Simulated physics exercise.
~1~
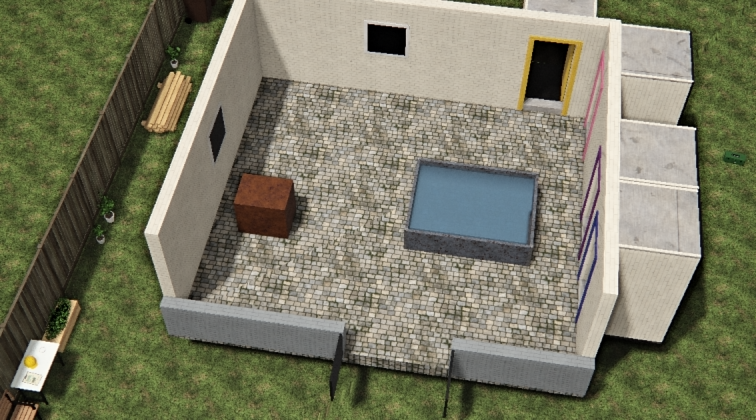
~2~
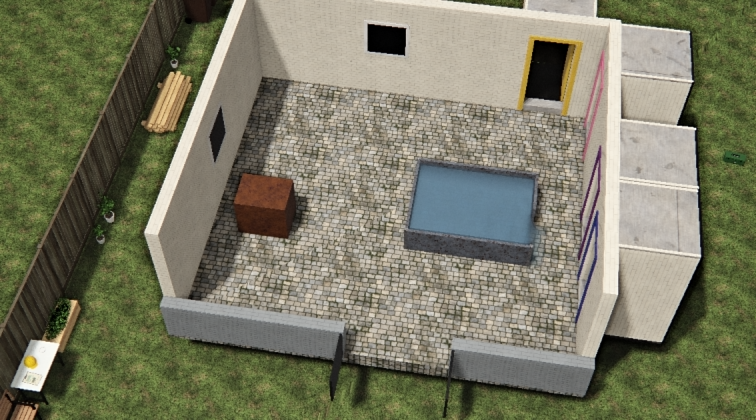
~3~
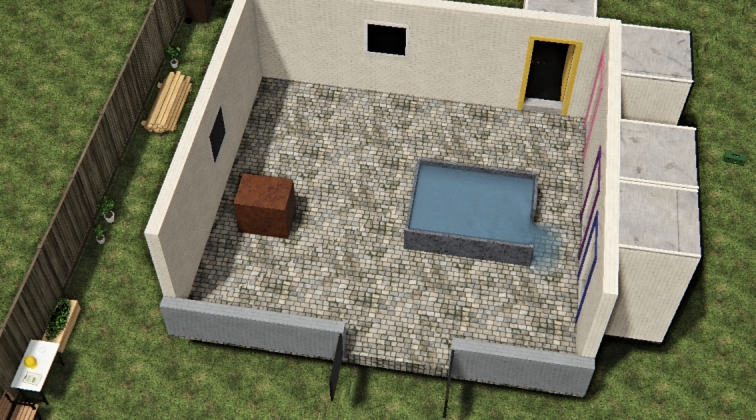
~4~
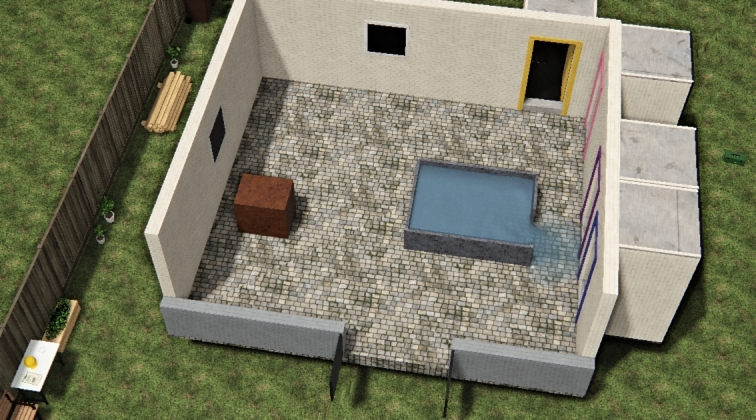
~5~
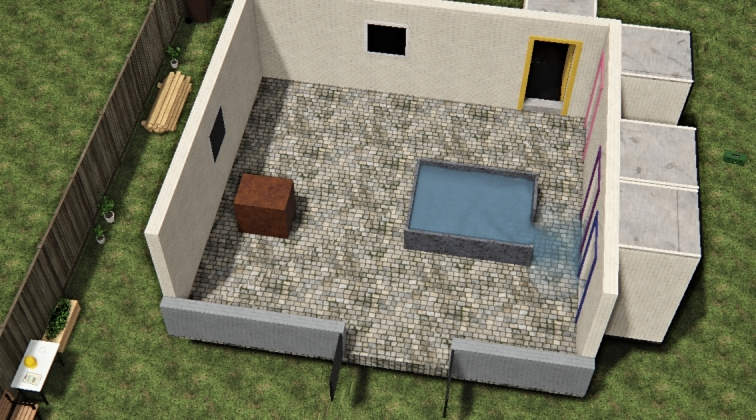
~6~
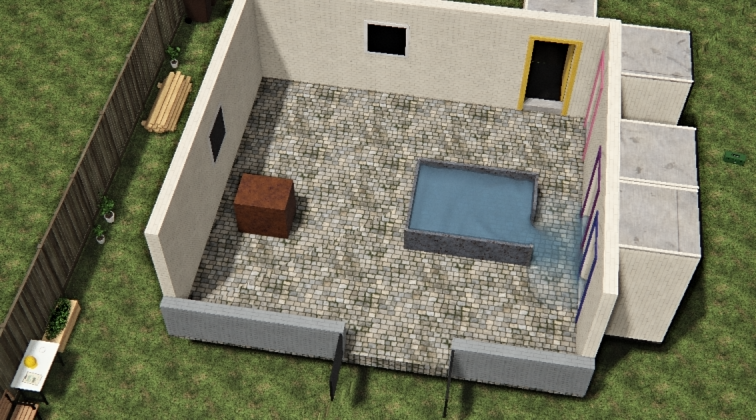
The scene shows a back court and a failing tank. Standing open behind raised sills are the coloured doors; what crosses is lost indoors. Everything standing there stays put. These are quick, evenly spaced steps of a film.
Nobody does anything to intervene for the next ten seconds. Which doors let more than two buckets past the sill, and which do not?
One by one: Yellow door: At most two buckets, blue door: Over two buckets, pink door: At most two buckets, purple door: Over two buckets.
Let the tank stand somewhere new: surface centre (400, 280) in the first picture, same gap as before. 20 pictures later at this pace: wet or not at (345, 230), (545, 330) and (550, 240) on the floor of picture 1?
Spot one is not touched, spot two is touched, spot three is touched.
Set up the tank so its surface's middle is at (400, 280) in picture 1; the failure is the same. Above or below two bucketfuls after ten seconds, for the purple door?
Purple door: Undershoots.
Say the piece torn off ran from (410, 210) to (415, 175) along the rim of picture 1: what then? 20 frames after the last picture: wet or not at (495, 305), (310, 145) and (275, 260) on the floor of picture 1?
Untouched, submerged, submerged.
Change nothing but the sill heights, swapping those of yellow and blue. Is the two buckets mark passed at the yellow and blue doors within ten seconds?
The yellow door exceeds the limit; the blue door exceeds the limit.
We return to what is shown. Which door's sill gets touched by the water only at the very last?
My answer: The one in yellow.
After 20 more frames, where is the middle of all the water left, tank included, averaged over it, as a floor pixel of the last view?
Centre point: Around (499, 235).
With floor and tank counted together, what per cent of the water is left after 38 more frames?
Roughly 84 %.
A moment on, water covers 10 % of the floor; the yellow door not reached, the blue door under two buckets in, the pink door not reached, the purple door over two buckets in.
Next, water covers 15 % of the floor; the yellow door not reached, the blue door over two buckets in, the pink door wet at the sill, nothing in, the purple door far over two buckets in.
Then, water covers 30 % of the floor; the yellow door wet at the sill, nothing in, the blue door far over two buckets in, the pink door wet at the sill, nothing in, the purple door far over two buckets in.
Later, water covers 60 % of the floor; the yellow door wet at the sill, nothing in, the blue door far over two buckets in, the pink door wet at the sill, nothing in, the purple door far over two buckets in.
In the end, water covers 90 % of the floor; the yellow door wet at the sill, nothing in, the blue door far over two buckets in, the pink door wet at the sill, nothing in, the purple door far over two buckets in.
